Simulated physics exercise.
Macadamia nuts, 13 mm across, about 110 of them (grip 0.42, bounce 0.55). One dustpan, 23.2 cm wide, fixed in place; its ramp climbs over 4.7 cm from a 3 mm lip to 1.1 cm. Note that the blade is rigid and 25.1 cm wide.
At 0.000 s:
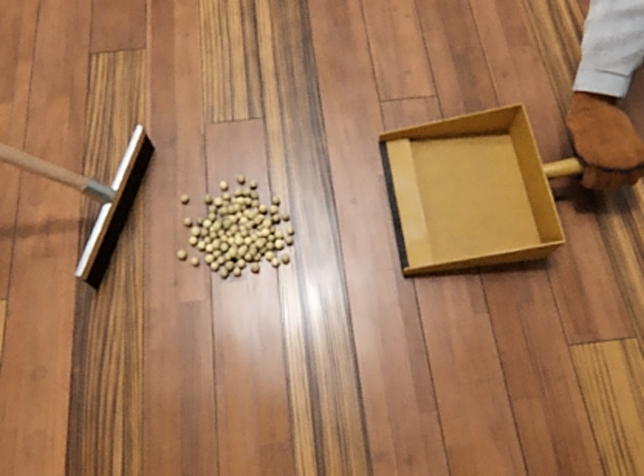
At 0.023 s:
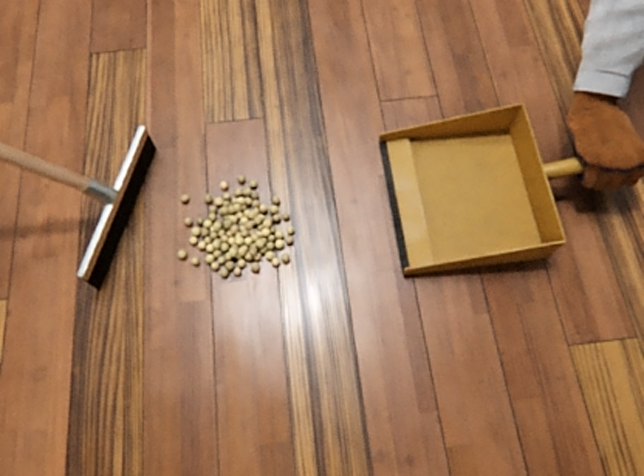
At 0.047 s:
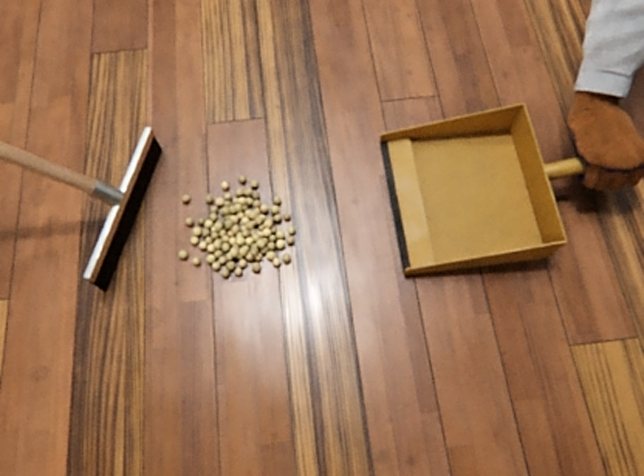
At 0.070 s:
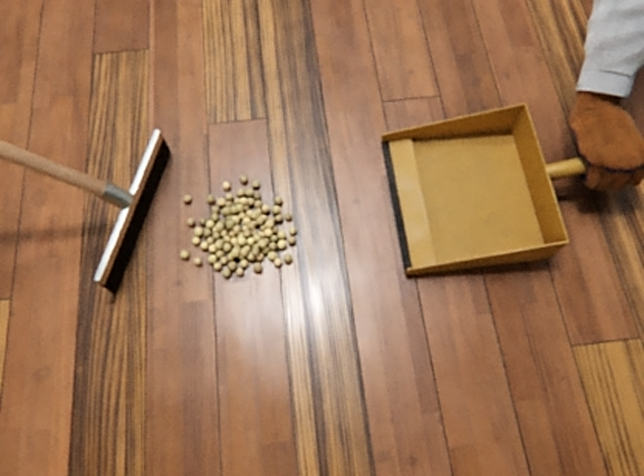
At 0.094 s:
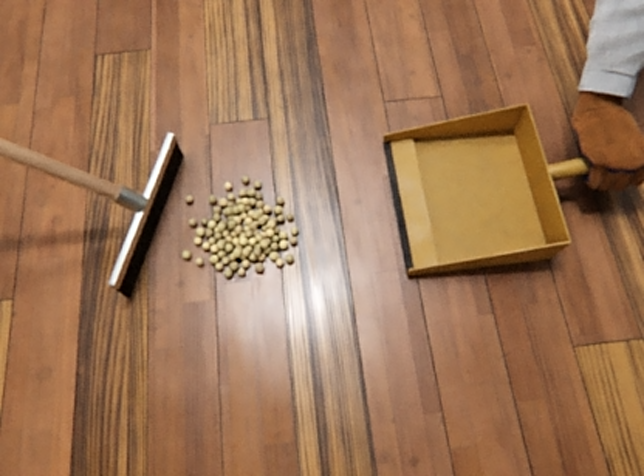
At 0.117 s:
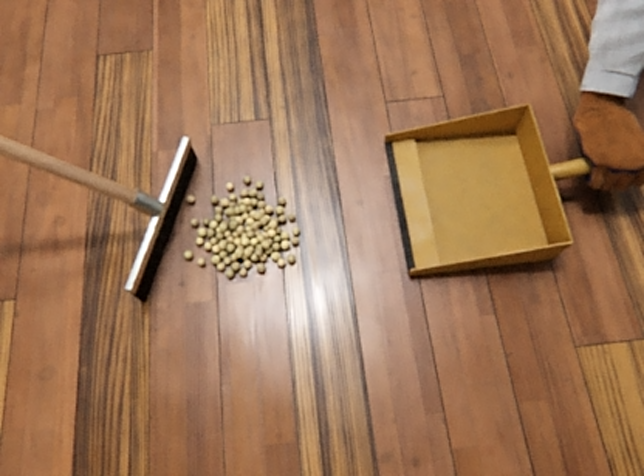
A hand in a brown glove, with a light grey sleeve, holds a yellow-tan dustpan by its handle at the right of a striped reddish-brown wooden floor, seen from above. A loose pile of small, round, pale tan nuts lies left of centre, with a wooden-handled, dark-edged blade at the left. The blade slides rightward and slightly towards the viewer, nearing the unmoved pile, while the dustpan stays almost still.
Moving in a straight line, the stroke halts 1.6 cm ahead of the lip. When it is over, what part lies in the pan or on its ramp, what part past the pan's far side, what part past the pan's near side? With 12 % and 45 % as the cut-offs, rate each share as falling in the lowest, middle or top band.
Bands: Pan in the middle band; far side in the lowest band; near side in the top band.
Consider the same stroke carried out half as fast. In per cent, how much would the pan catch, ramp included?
Roughly 15 in a hundred.
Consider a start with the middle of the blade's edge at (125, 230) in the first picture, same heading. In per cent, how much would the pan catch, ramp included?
Roughly 15 percent would end up there.
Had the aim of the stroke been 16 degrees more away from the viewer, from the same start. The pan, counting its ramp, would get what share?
In that case around 30 per cent.
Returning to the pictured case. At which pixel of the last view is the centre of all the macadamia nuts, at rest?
(421, 268) or so.
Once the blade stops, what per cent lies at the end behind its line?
Roughly 10 percent of it.
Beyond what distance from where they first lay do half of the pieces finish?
Median shift: Approx. 30 cm.
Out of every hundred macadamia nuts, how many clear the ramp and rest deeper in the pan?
It comes to some 10 per cent.
After 0.29 s, middle of the blade 20 cm from the lip; 0 % over the lip, far side 0 %, near side 15 %.
Then, at 0.40 s, middle of the blade 10 cm from the lip; 0 % over the lip, far side 0 %, near side 35 %.
Then, at 0.65 s, middle of the blade 6 cm from the lip; 25 % over the lip, far side 5 %, near side 50 %.
In the end, at 1.9 s, pan 20 %, far side 5 %, near side 50 %, in front of the lip or behind the blade 30 %.
